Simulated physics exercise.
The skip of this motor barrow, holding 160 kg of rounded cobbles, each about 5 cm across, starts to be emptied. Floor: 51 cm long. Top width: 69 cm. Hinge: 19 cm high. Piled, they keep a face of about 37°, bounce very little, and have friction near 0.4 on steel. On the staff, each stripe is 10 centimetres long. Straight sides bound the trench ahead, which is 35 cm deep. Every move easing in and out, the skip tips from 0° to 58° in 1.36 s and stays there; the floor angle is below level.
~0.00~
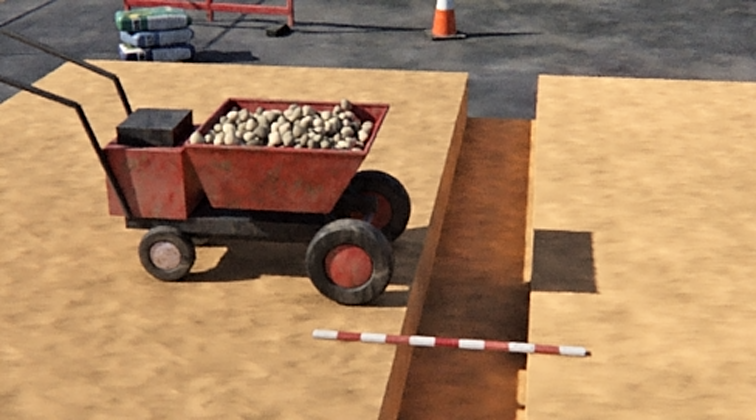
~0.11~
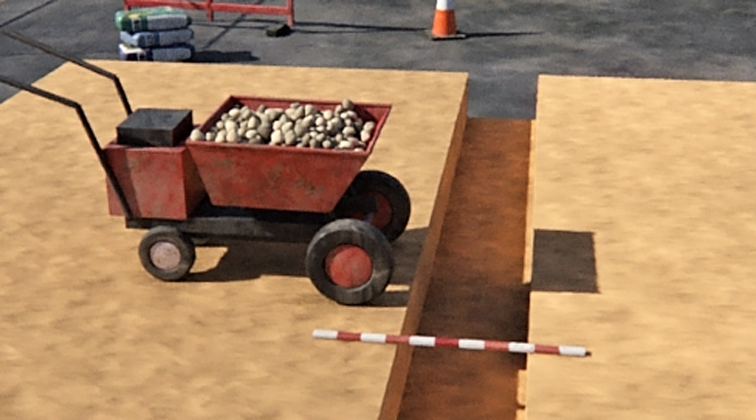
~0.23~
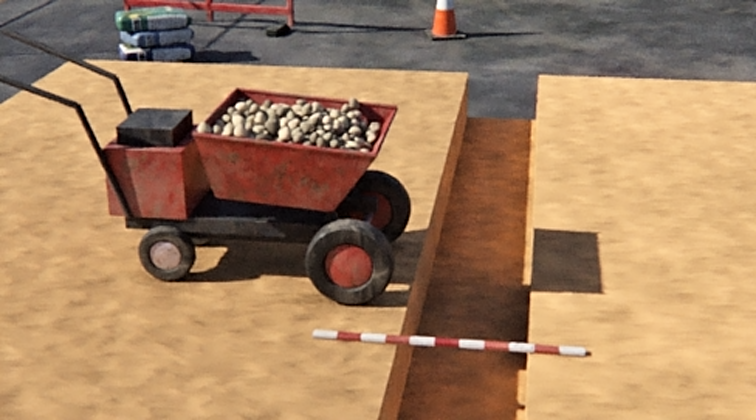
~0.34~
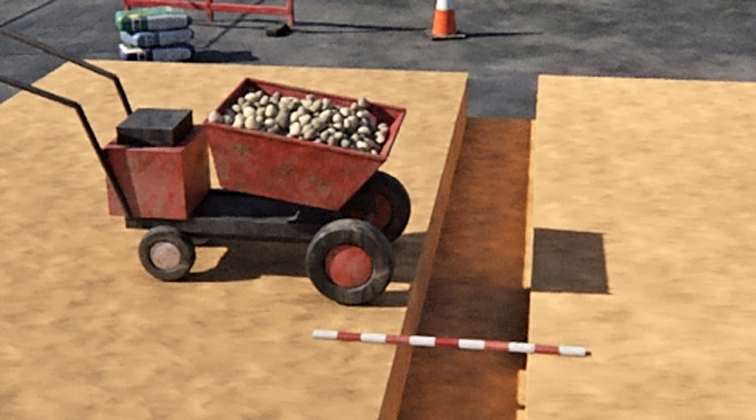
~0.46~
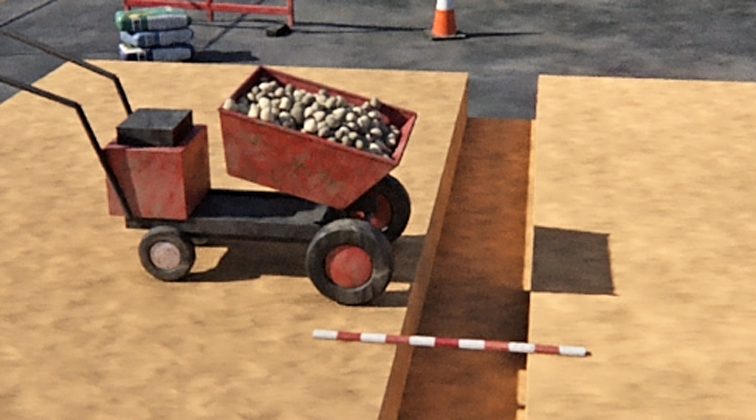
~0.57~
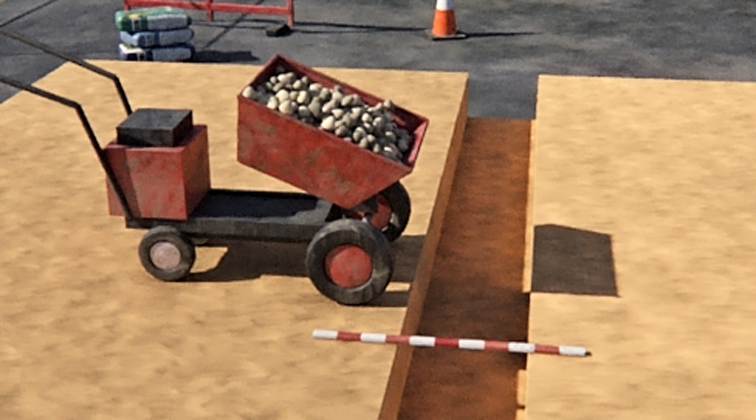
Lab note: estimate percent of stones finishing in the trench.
Approx. 39 %.
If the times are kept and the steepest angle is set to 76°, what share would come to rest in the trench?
It would be near 75 per cent.
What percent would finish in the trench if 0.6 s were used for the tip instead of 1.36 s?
Close to 30 percent, then.
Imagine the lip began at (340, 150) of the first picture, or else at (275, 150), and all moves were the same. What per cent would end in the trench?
Roughly 45 in a hundred, then 40 in a hundred.
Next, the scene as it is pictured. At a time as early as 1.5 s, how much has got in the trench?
Around 15 per cent of it.
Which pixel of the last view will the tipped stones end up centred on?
Their middle ends up near (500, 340).
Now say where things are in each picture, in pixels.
The first frame shows lip at (367, 154), floor tilted 0°, highest stones at (294, 116).
The second frame shows lip at (369, 154), floor tilted 1°, highest stones at (282, 116); the stones move at 0.2 m/s on average.
The third frame shows lip at (376, 156), floor tilted 4°, highest stones at (278, 111); the stones move at 0.3 m/s on average.
In the fourth frame, the skip is at 9°, its lip at (386, 159); the top of the load is at (268, 104); the stones move at 0.4 m/s on average.
The fifth frame shows lip at (398, 164), floor tilted 15°, highest stones at (271, 93); the stones move at 0.5 m/s on average.
The sixth frame shows lip at (412, 171), floor tilted 22°, highest stones at (281, 83); the stones move at 0.6 m/s on average.
After 1.0 s the floor is at 49°; 100 % in the skip; the foremost stones are at (453, 180).
After 1.5 s the floor is at 58°; 83 % in the skip, 16 % in the trench, 1 % past the trench; the foremost stones are at (542, 266).
After 1.8 s the floor is at 58°; 67 % in the skip, 27 % in the trench, 6 % past the trench; the foremost stones are at (619, 295).
After 3.8 s the floor is at 58°; 55 % in the skip, 39 % in the trench, 6 % past the trench; the foremost stones are at (654, 295).
